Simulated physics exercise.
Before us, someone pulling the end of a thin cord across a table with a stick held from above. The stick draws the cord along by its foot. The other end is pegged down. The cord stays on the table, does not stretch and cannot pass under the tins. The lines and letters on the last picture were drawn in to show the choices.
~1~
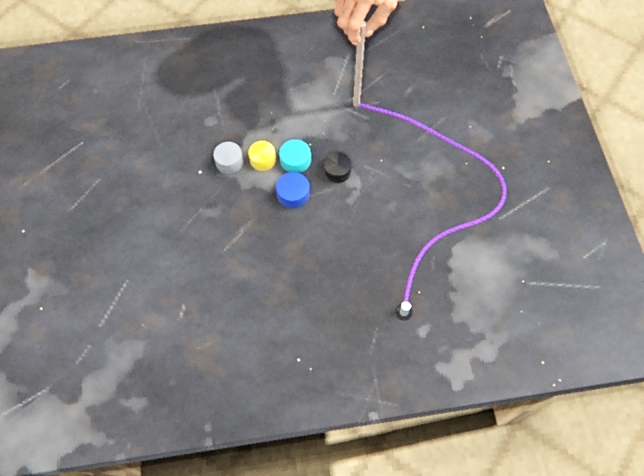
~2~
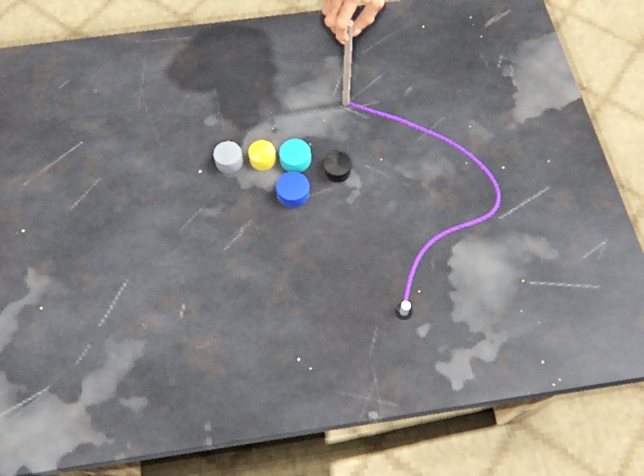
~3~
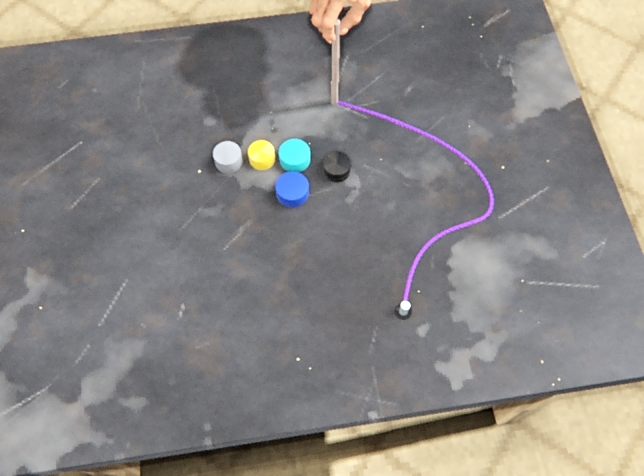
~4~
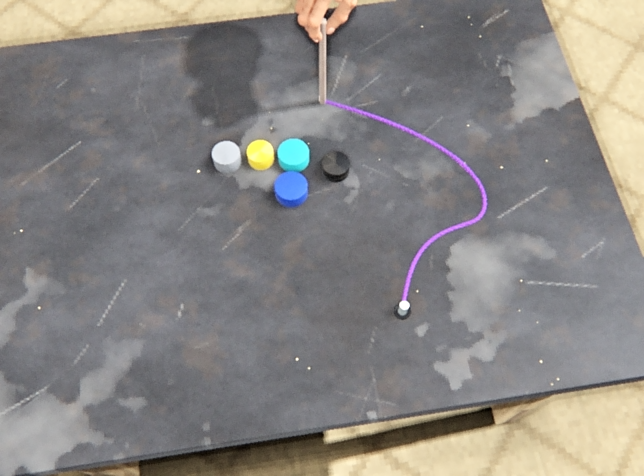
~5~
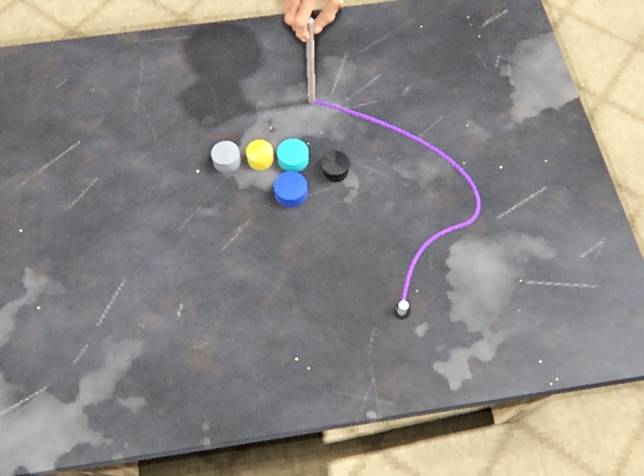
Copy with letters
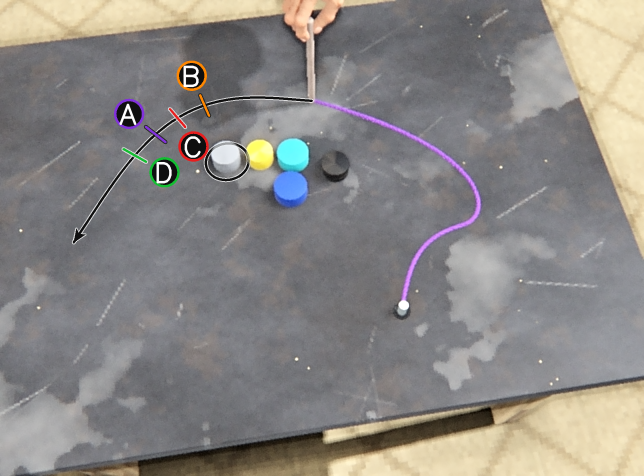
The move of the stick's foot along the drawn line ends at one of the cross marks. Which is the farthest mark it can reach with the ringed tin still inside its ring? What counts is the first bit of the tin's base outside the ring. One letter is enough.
D is the last safe stop.
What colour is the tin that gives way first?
The black one.
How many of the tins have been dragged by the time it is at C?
By then, none.
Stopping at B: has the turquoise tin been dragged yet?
By then, no.
On the copy, A at (156, 134); B at (205, 105); C at (178, 118); D at (135, 155); the ring at (227, 161); the route from (312, 101) via (165, 126) to (74, 242).
On D. First, foot of the stick (244, 99); grey tin (226, 157).
Then, foot of the stick (180, 118); grey tin (226, 157).
Finally, foot of the stick (135, 156); turquoise tin (285, 165); blue tin (288, 193); black tin (315, 179); grey tin (226, 157); the grey tin is still in its ring.
By contrast, A is safe but short; B is safe but short; C is safe but short.
